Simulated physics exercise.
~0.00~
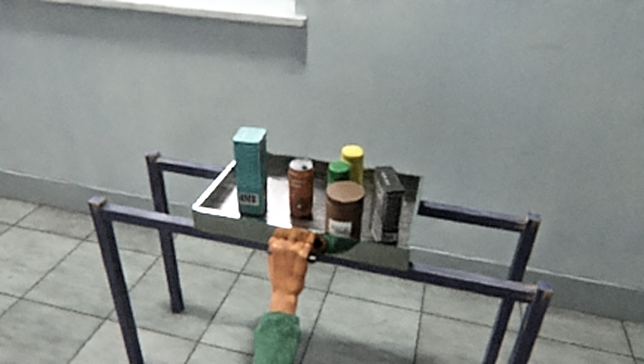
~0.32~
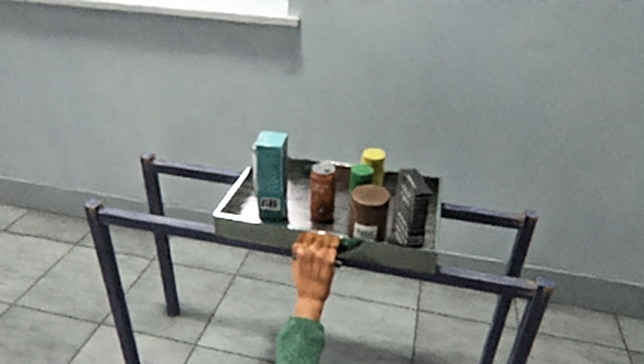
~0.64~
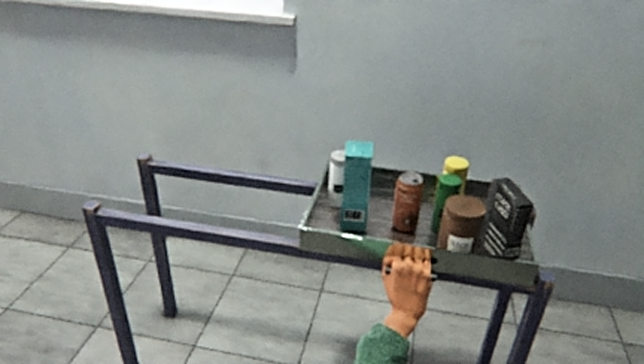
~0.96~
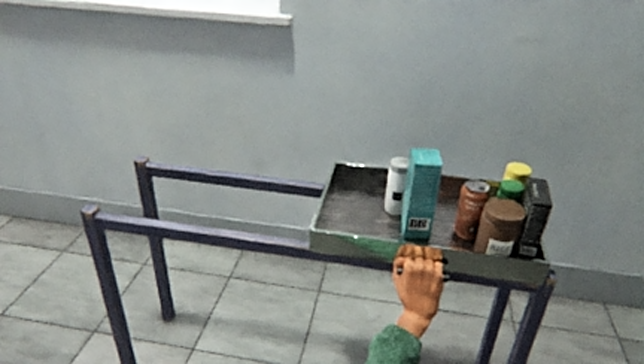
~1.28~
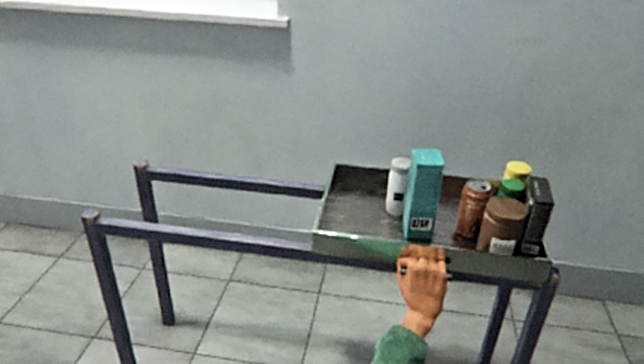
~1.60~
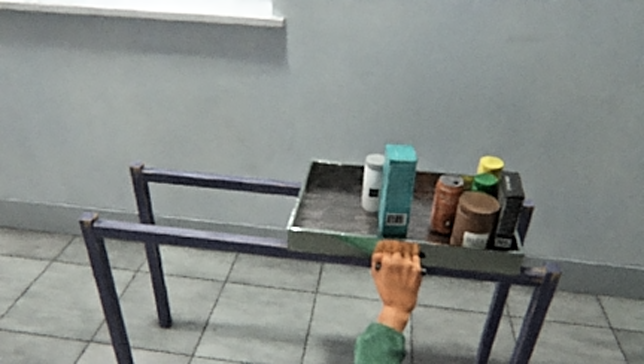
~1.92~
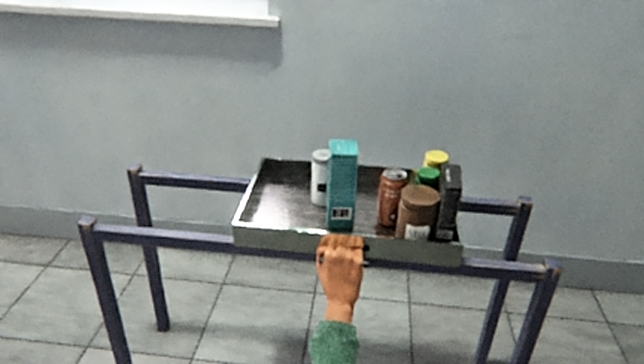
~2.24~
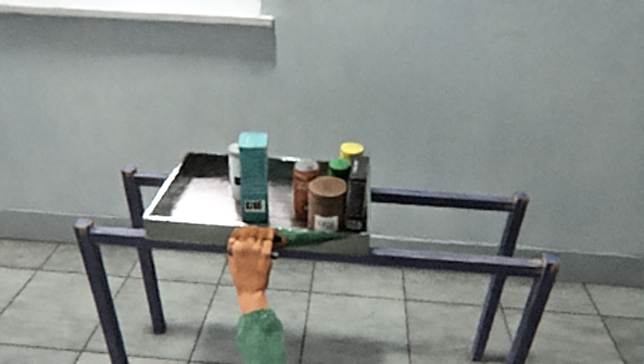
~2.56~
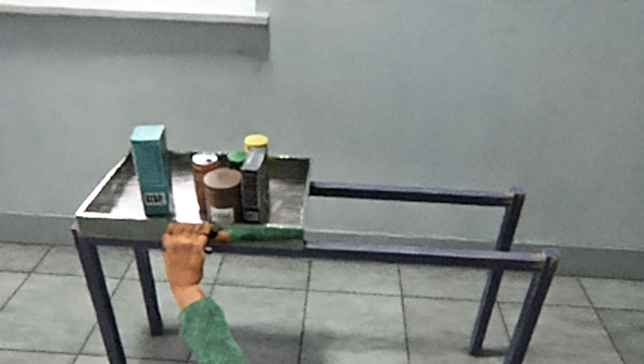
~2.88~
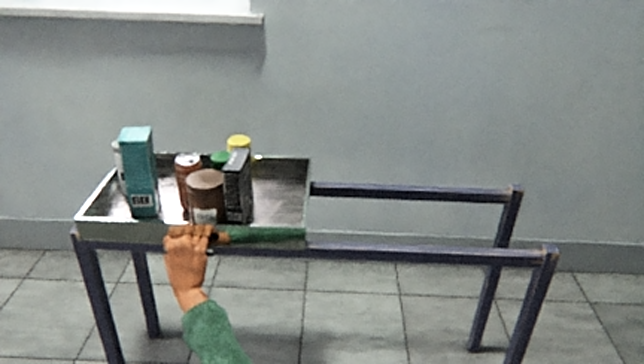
The clip opens on a shallow metal tray resting midway along a dark rail frame, with a hand in a green sleeve gripping its front edge. A turquoise carton, an orange-brown can, a brown jar, a black packet and green and yellow shakers stand on it. The hand moves the tray right, and near the right end the black packet tilts slightly, a white shaker showing behind the carton. The group shifts toward the tray's right side, then the tray pauses. The hand carries it back to the left end, where the items slide leftward slightly and finish upright.
